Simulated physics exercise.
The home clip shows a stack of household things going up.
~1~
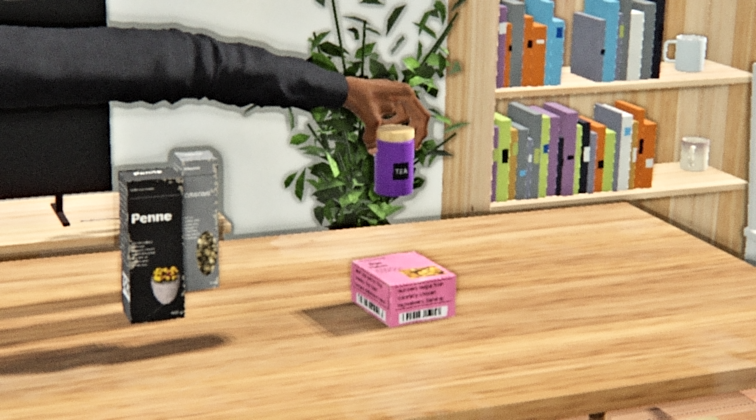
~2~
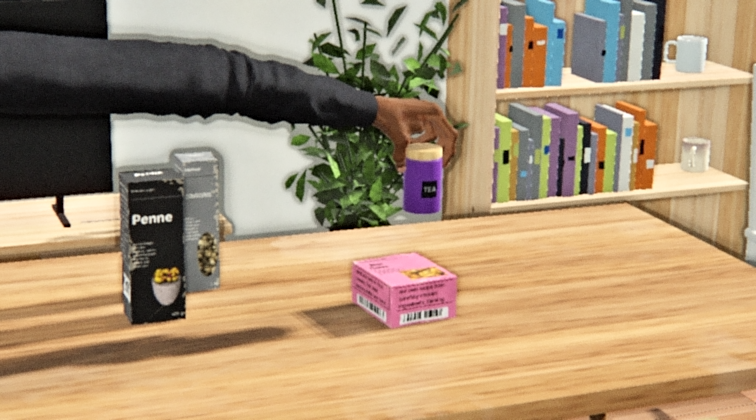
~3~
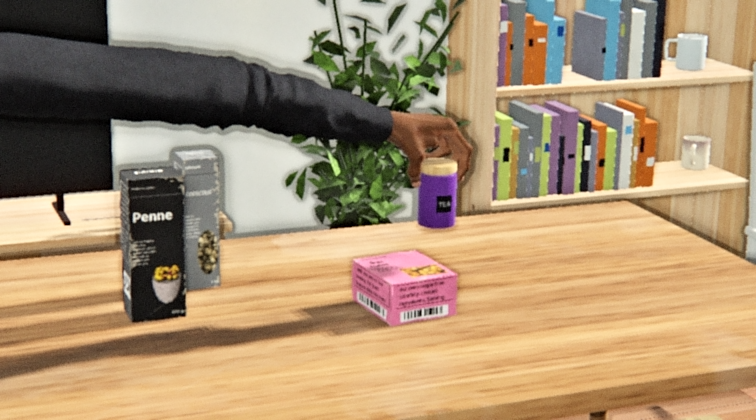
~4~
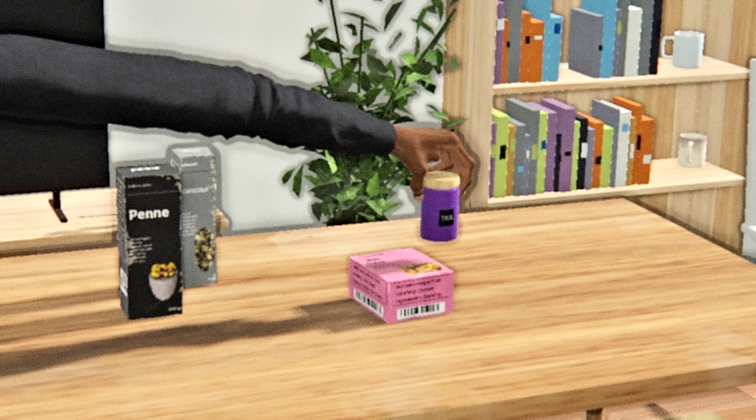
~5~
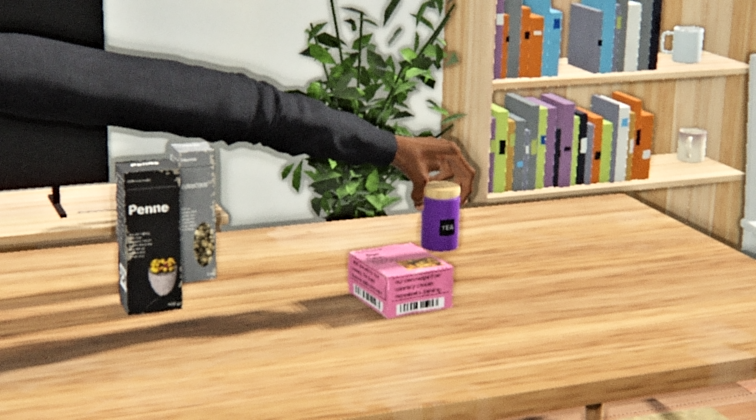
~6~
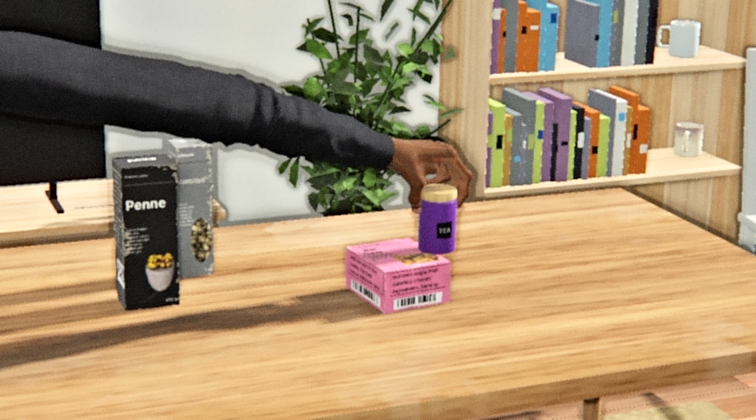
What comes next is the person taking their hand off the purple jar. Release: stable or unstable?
Most likely the pile will not stay as built.
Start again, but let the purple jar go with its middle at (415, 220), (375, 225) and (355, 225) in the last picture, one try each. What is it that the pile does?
Result per try: First still standing, second still standing, third toppled.
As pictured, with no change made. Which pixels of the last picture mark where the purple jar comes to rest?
Near (481, 269).
Then, 0.30 s after the last picture, purple jar tipped 30° from how it was near (450, 224).
Then, 0.40 s after the last picture, purple jar now fallen.
Then, 0.50 s after the last picture, things are still on the move.
Then, 2.00 s after the last picture, nothing new.
At rest, fallen, purple jar; the other 3 in place. Seen from the same camera at the end, purple jar near (481, 269). The pile gives way.
